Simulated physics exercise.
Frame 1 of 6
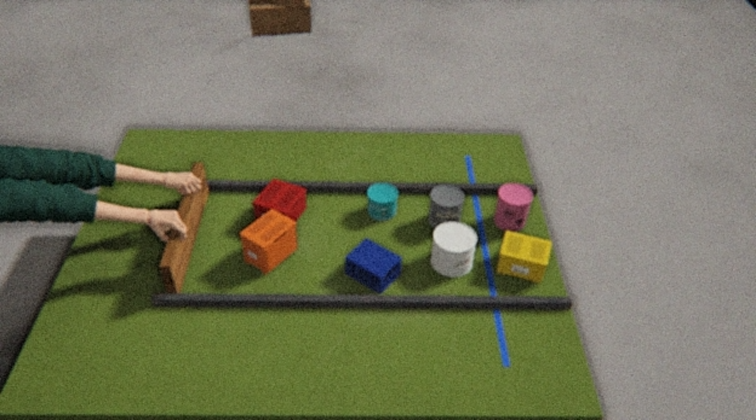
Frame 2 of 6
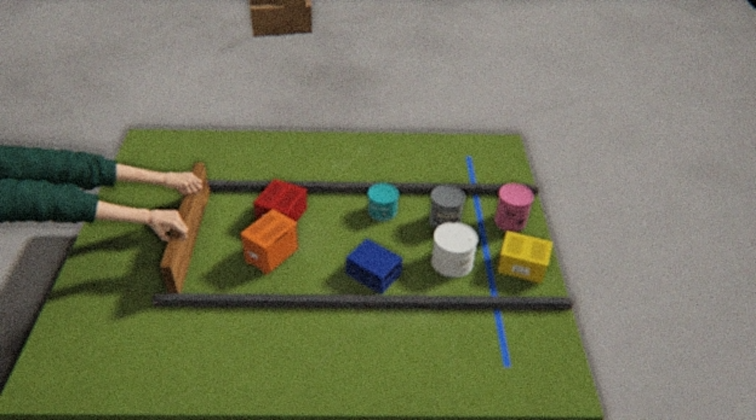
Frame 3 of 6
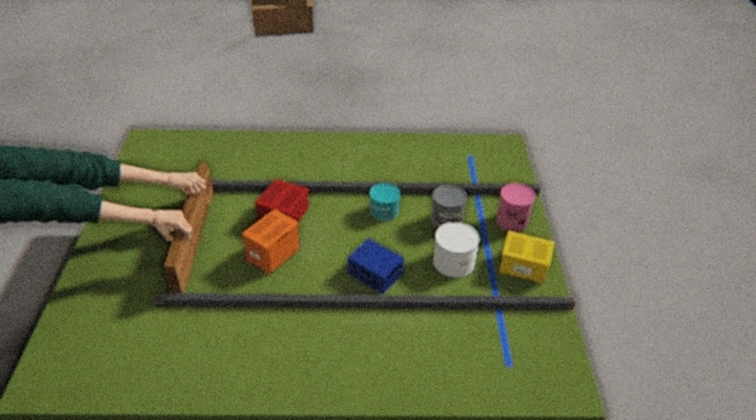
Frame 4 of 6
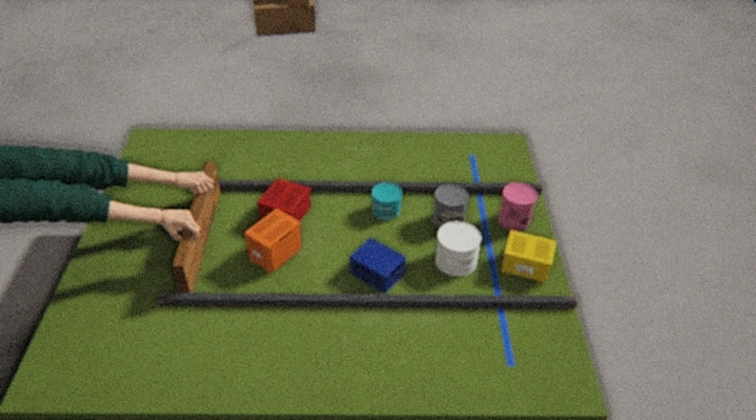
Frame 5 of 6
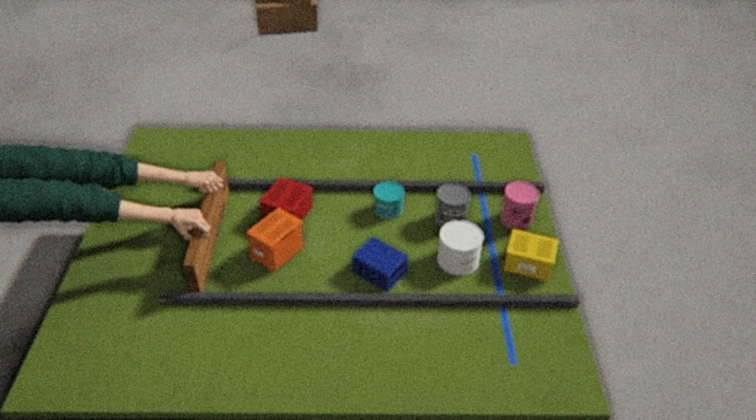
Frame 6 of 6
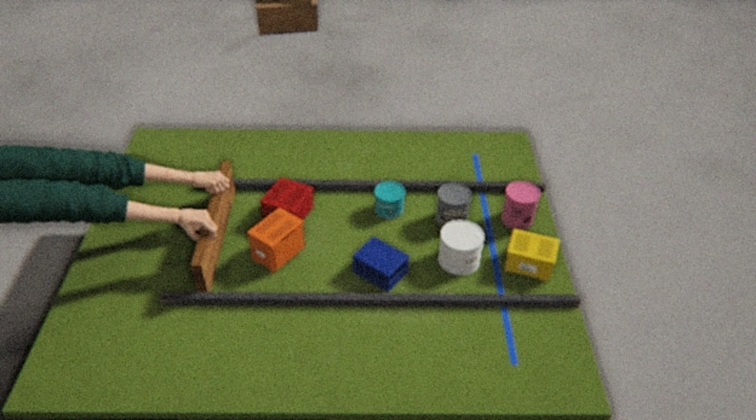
Two hands slide a wooden plank slowly right toward eight colourful containers on green.
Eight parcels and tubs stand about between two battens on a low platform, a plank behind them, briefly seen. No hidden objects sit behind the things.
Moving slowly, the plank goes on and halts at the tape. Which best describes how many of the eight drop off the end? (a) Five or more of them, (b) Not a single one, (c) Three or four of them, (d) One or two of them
The answer is d.
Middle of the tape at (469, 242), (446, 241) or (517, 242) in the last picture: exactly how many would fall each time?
In order: 1, 0 and 5.
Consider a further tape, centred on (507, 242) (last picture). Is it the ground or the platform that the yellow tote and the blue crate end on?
Here's the result: The yellow tote ends up below, while as for the blue crate, it keeps its place.
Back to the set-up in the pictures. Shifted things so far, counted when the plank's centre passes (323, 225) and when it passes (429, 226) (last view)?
So far 2, and 6 at the second.
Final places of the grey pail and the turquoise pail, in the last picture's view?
One ends up near (539, 222) and the other near (537, 199).
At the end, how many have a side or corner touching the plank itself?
Well, it touches 3.
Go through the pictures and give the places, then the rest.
The first picture shows yellow tote (524, 257); pink pail (513, 208); white canister (453, 249); plank (187, 226); tape (484, 244).
The second picture shows pink pail (513, 208); red tote (281, 206).
The third picture shows white canister (456, 249); turquoise pail (385, 202).
The fourth picture shows yellow tote (528, 257); blue crate (378, 265).
The fifth picture shows pink pail (519, 206); orange tote (276, 241).
The sixth picture shows yellow tote (531, 255); pink pail (520, 206); white canister (461, 247); plank (215, 224); tape (492, 242).
Soon after, none off yet; yellow tote at rest near (531, 255); pink pail at rest near (520, 206); white canister at rest near (461, 247).
Then, none off yet; yellow tote moved a little near (542, 256); pink pail at rest near (522, 206); white canister moved about its own width near (497, 248).
At rest, the number that fall off is one or two; fallen, pink pail and yellow tote.
